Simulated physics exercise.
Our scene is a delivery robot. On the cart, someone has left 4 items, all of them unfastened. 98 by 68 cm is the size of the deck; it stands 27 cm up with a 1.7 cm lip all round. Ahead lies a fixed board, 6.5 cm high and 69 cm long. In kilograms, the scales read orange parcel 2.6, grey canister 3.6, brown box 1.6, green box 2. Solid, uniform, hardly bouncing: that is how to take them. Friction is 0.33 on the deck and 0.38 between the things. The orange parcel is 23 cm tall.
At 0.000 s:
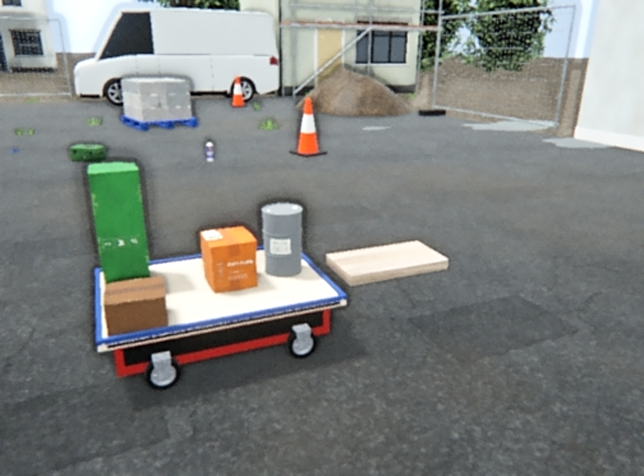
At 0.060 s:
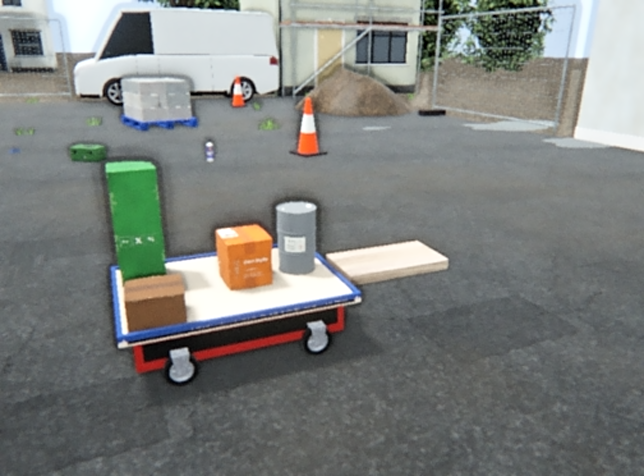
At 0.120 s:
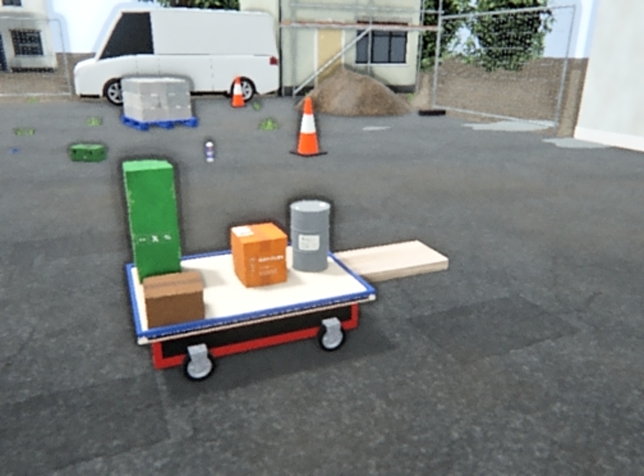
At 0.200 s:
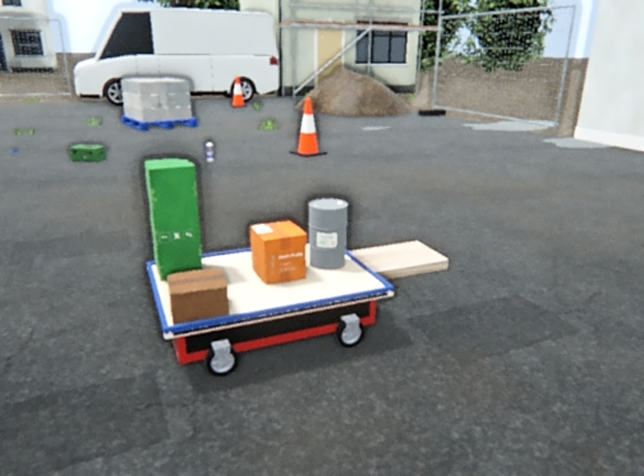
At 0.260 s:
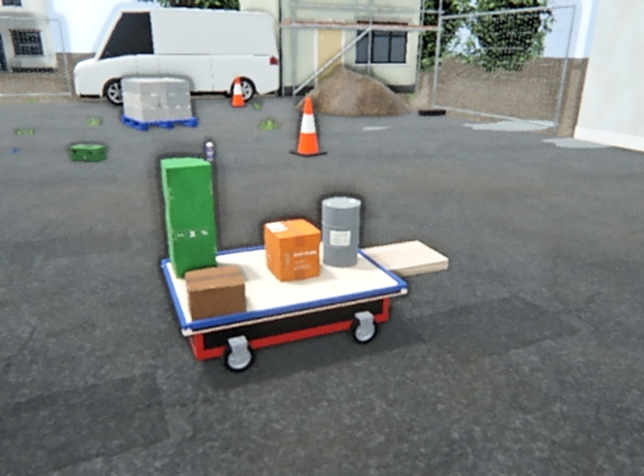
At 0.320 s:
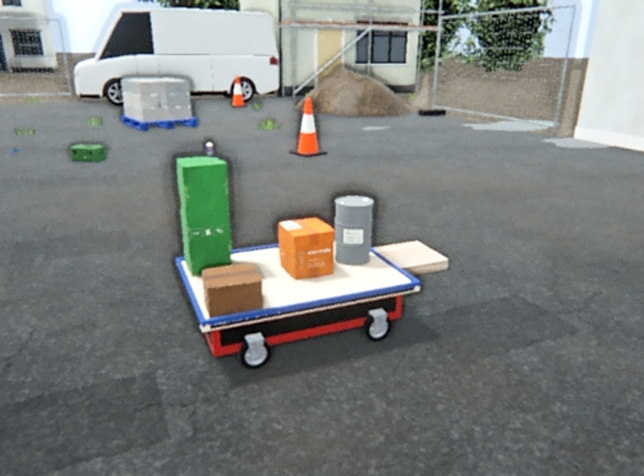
A low wheeled cart carrying a tall green box, a brown box, an orange parcel and a grey canister rolled a short way to the right across the tarmac, passing in front of a pale flat slab.
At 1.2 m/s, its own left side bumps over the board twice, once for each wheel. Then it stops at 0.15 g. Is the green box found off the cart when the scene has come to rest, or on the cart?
It rides it out on the cart.
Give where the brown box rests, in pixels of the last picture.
(602, 229), roughly.
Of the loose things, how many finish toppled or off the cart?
Count: 2.
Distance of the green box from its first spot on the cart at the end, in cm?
24 cm.
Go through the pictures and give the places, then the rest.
In the first picture, 0 cm covered; green box (120, 225); orange parcel (229, 259).
In the second picture, 7 cm covered; brown box (156, 303); orange parcel (244, 257).
In the third picture, 14 cm covered; grey canister (310, 237); brown box (174, 300).
In the fourth picture, 24 cm covered; orange parcel (278, 252); grey canister (328, 234).
In the fifth picture, 31 cm covered; brown box (215, 293); orange parcel (292, 250).
In the sixth picture, 38 cm covered; green box (205, 216); grey canister (353, 231).
By 1.12 s, 134 cm covered; green box tilted 17° near (391, 170); grey canister tilted 29°; orange parcel 5 cm from its spot.
By 1.62 s, 194 cm covered; green box tilted 52° near (507, 190); grey canister on its side; orange parcel 6 cm from its spot.
When it is over (3.0 s), off the cart, grey canister; lying over on the cart, green box; the other 2 within 10 cm of the start. In the last view, green box near (582, 183).
